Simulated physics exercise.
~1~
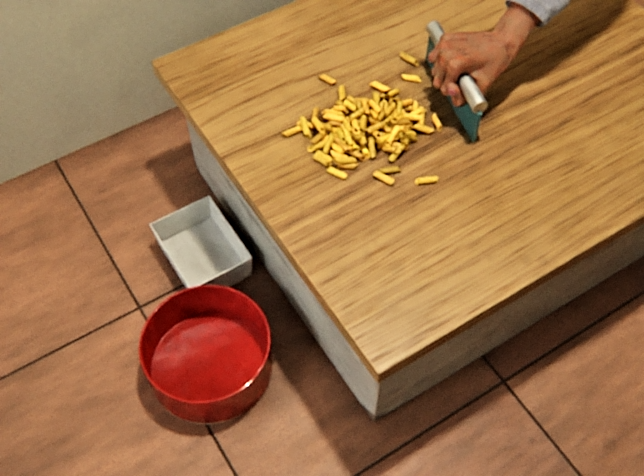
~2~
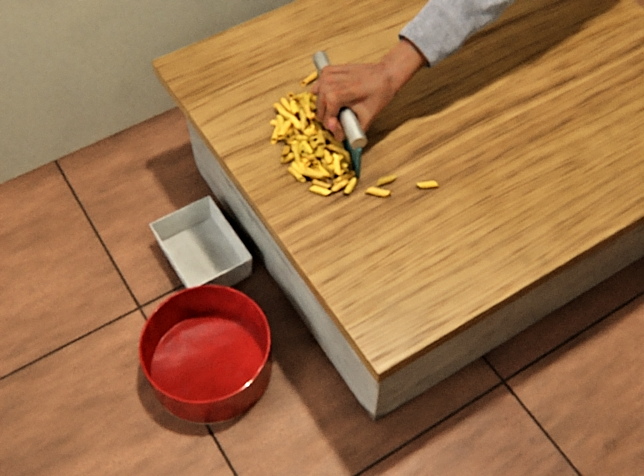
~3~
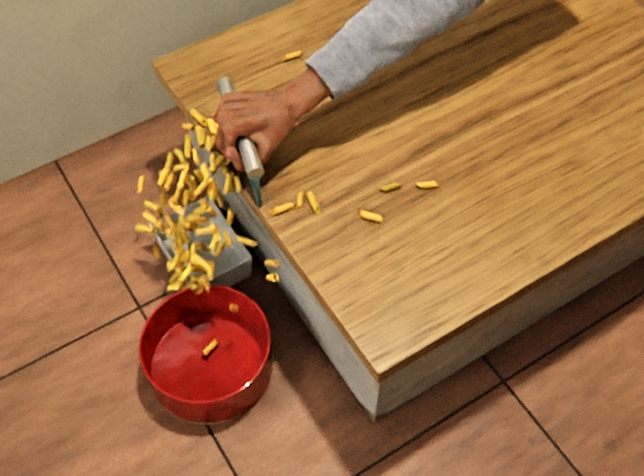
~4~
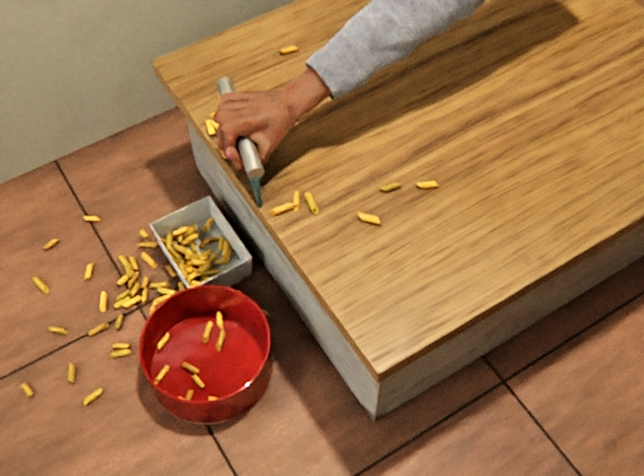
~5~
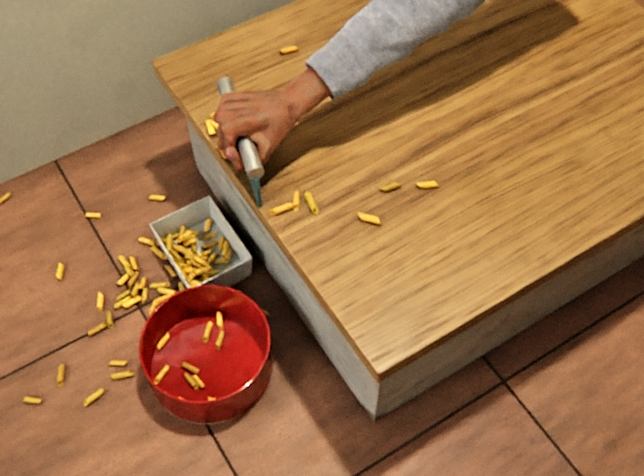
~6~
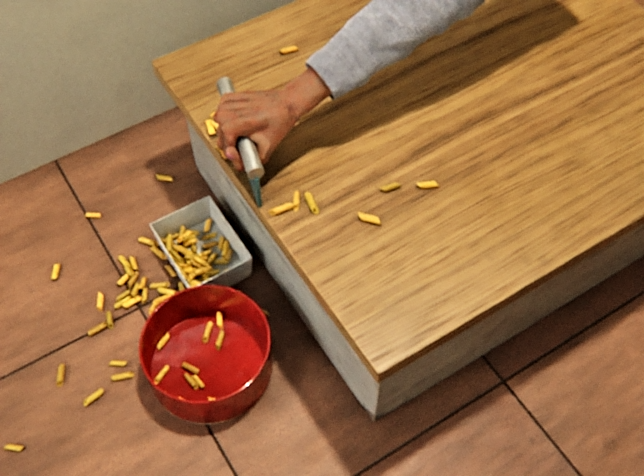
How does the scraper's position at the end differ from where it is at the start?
At the start the scraper is on the far side of the wooden surface, to the right of the pasta pile. By the end it rests farther left and slightly lower in view, at the left edge of the surface above the white tin.
